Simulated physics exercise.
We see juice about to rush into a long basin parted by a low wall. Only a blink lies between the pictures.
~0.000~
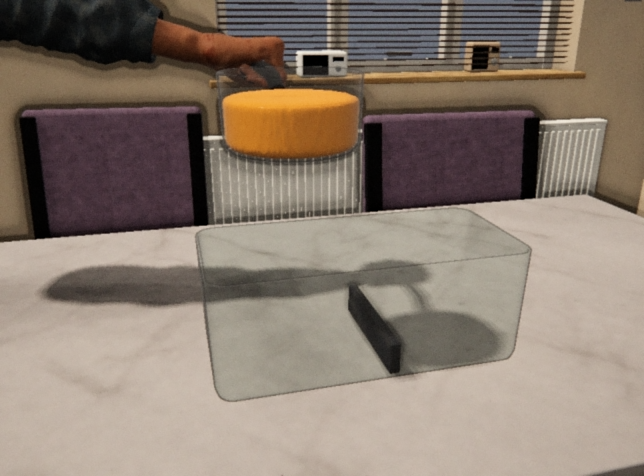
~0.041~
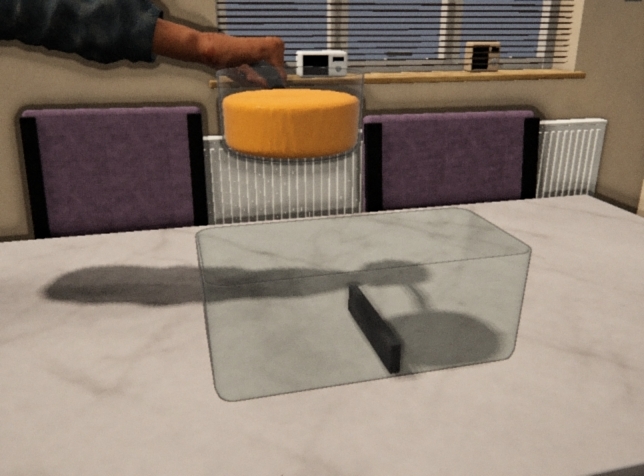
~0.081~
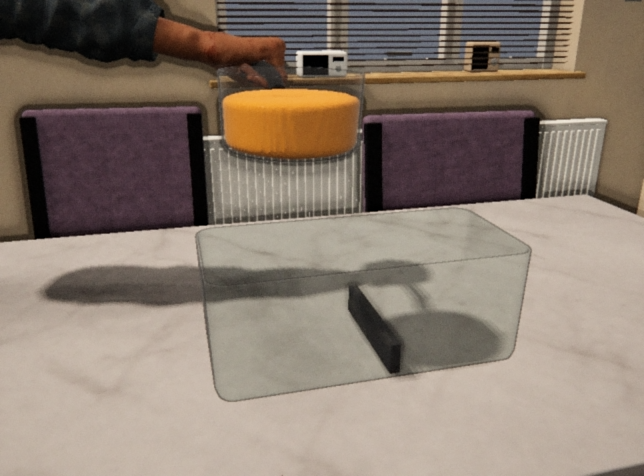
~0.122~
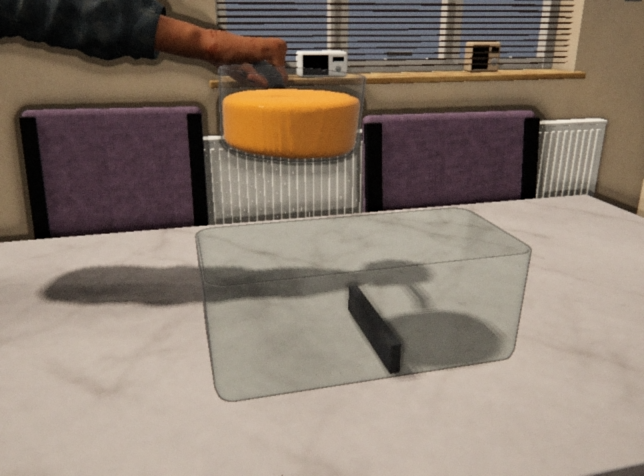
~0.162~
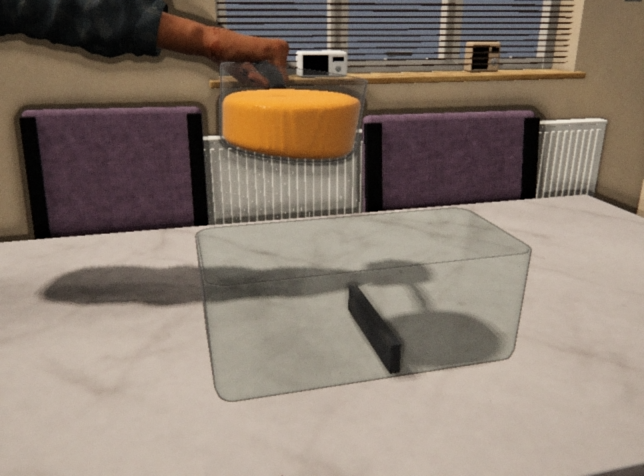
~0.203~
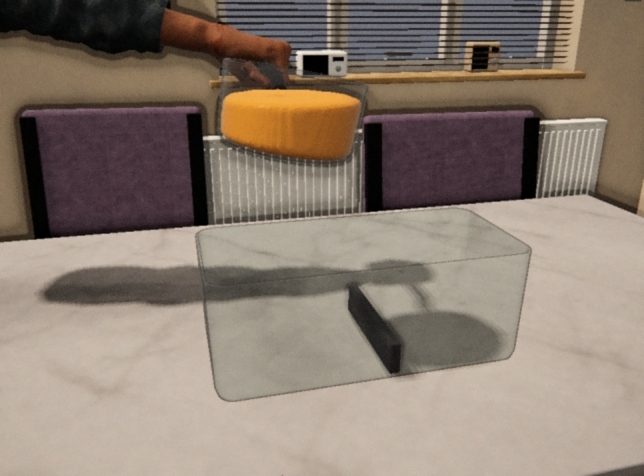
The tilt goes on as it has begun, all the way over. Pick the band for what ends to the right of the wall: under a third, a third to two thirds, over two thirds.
In the end over two thirds is right of the wall.
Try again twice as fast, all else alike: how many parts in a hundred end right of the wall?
About 80 per cent.
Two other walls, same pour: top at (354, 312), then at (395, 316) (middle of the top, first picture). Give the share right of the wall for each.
Roughly 90 per cent, and 60 per cent.
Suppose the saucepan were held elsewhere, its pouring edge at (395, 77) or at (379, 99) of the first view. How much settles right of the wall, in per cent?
First some 90, then 90 per cent.
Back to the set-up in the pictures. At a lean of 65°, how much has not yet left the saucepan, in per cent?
Some 70 per cent.
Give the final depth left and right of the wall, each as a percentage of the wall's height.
The left part 10 per cent, the right part 80.
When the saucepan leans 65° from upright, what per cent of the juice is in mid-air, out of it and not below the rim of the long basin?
Roughly 25 in a hundred.
A moment on, the saucepan is tipped part way and 70 per cent is still to pour, 0 is left of the wall and 3 right of it.
Next, the saucepan is tipped on its side and 18 per cent is still to pour, 2 is left of the wall and 66 right of it.
Then the saucepan is tipped on its side and 3 per cent is still to pour, 9 is left of the wall and 85 right of it.
Later the saucepan is tipped on its side and 0 per cent is still to pour, 11 is left of the wall and 88 right of it.
At rest 11 per cent lies left of the wall, 88 right of it and 0 outside.
